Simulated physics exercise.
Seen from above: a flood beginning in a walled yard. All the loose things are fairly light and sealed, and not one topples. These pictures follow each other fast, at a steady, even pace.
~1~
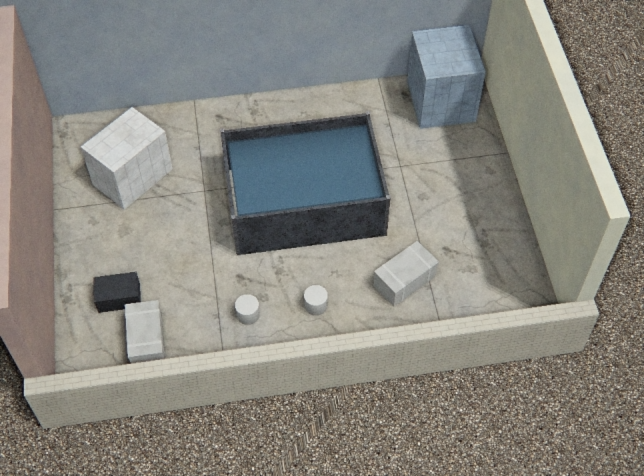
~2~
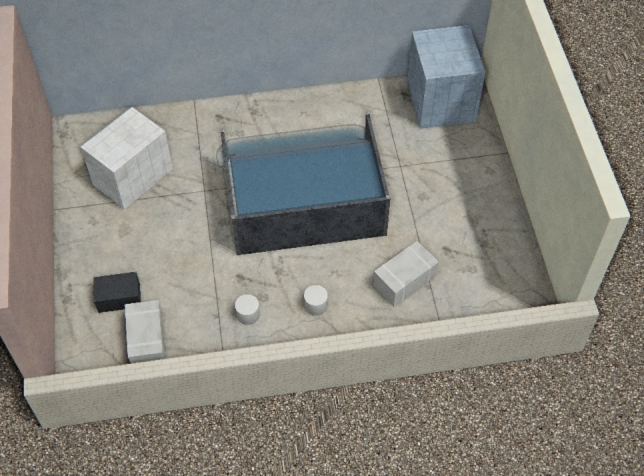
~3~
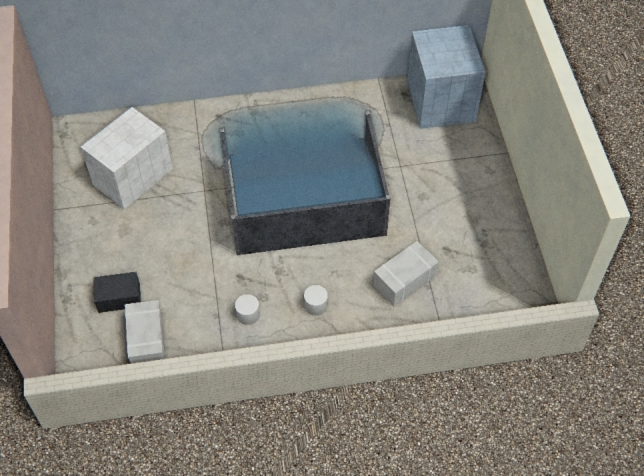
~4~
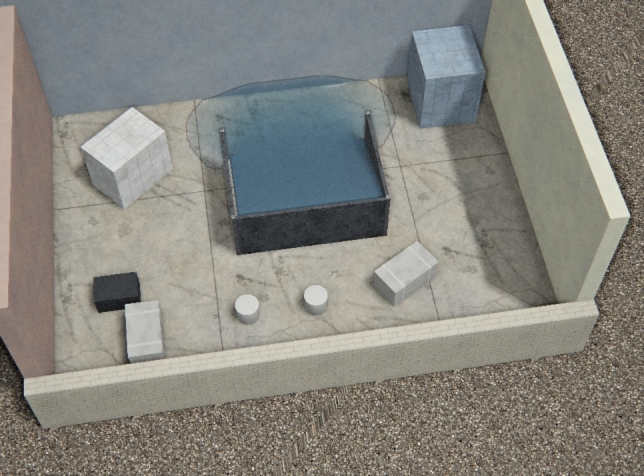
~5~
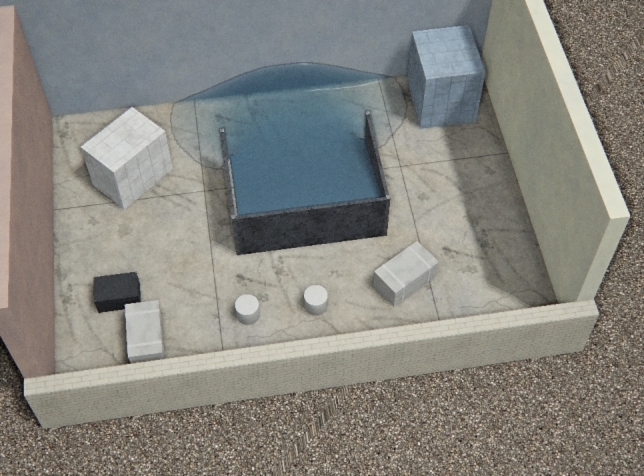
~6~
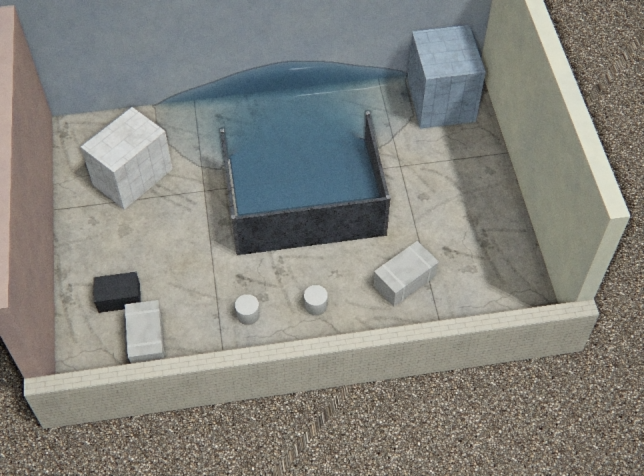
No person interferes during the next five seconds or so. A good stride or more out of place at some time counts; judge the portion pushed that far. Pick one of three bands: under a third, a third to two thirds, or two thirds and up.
A third to two thirds.
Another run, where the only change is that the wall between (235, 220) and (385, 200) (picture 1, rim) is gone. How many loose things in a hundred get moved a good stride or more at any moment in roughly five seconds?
My estimate is some 100 per cent of them.
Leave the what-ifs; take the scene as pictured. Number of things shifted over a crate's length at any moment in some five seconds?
I make it 3 in total.
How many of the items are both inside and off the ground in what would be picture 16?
You get 0.
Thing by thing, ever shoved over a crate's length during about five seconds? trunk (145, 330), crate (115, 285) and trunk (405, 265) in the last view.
Listed order gives past that mark, then past that mark, and lastly past that mark.
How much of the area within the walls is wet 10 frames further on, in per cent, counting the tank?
50 in a hundred, roughly.
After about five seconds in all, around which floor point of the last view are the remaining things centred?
That averages to about (260, 331) on the floor.
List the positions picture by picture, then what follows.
A trunk at (143, 328), on the bottom; a trunk at (407, 266), on the bottom; 0 of 5 have shifted, in the first frame.
A trunk at (143, 328), on the bottom; a trunk at (407, 266), on the bottom; 0 of 5 have shifted, in the second frame.
A trunk at (143, 328), on the bottom; a trunk at (407, 266) rests on the ground; 0 of 5 have shifted, in the third frame.
A trunk at (143, 328), on the bottom; a trunk at (407, 266) rests on the ground; 0 of 5 have shifted, in the fourth frame.
A trunk at (143, 328) rests on the ground; a trunk at (407, 266) rests on the ground; 0 of 5 have shifted, in the fifth frame.
A trunk at (143, 328) rests on the ground; a trunk at (407, 266), on the bottom; 0 of 5 have shifted, in the sixth frame.
A moment on, 0 of 5 are well off their spots; 0 afloat.
Next, 0 of 5 are well off their spots; 0 afloat.
Later, 1 of 5 are well off their spots; 0 afloat.
In the end, 3 of 5 are well off their spots, and 3 have been at some point; 2 afloat.
